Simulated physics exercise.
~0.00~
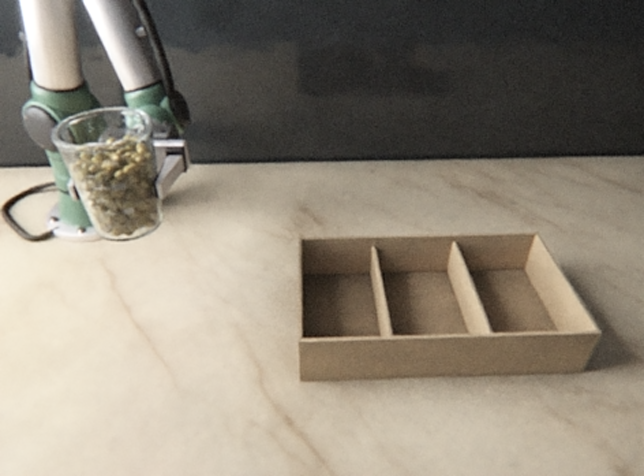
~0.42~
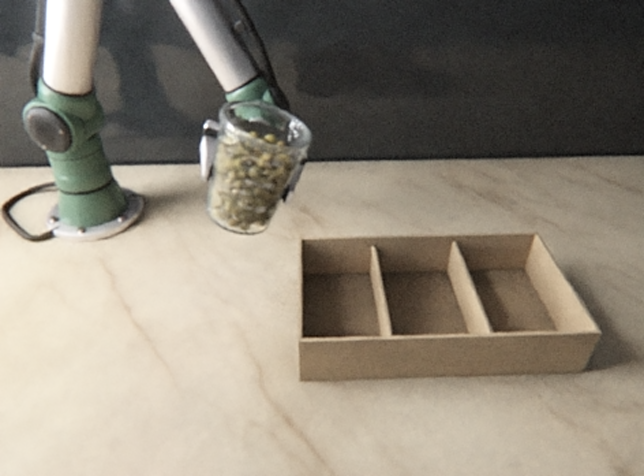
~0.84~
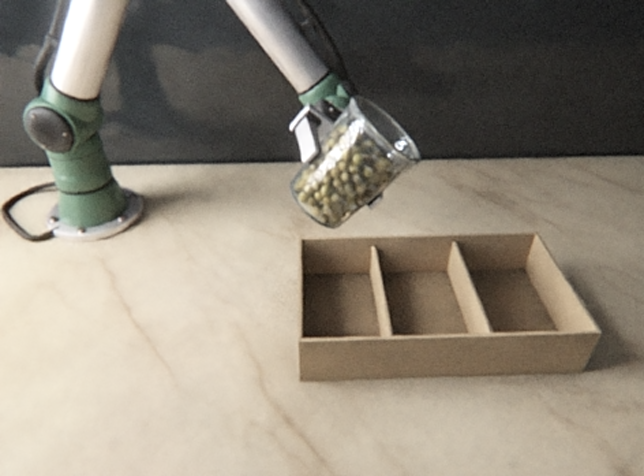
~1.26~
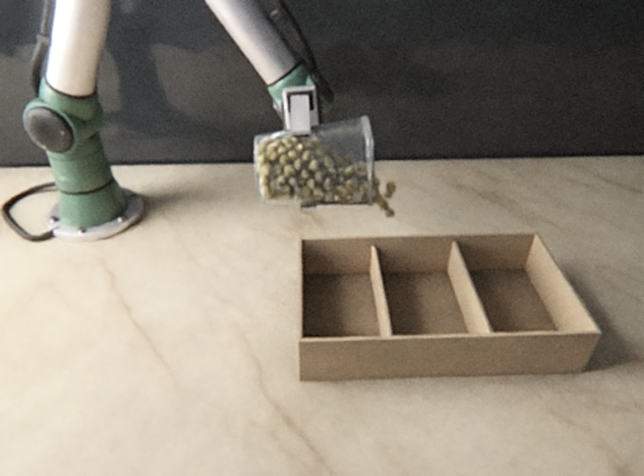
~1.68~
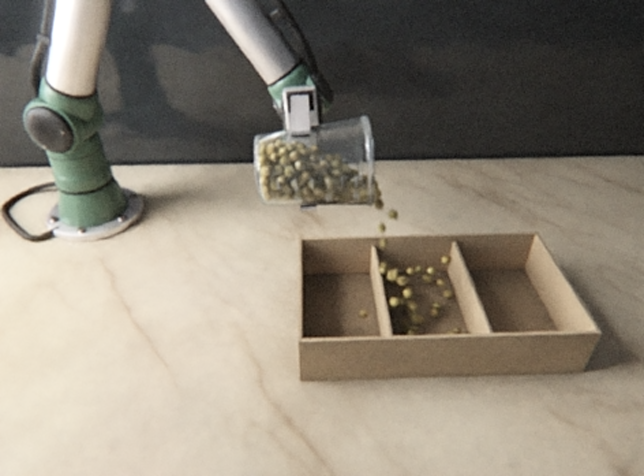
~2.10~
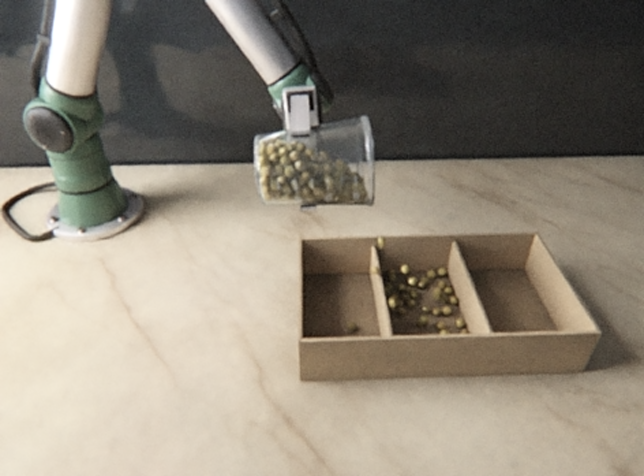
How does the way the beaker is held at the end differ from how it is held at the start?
At the start the beaker is held upright, but by the end it is held on its side with its mouth facing right.
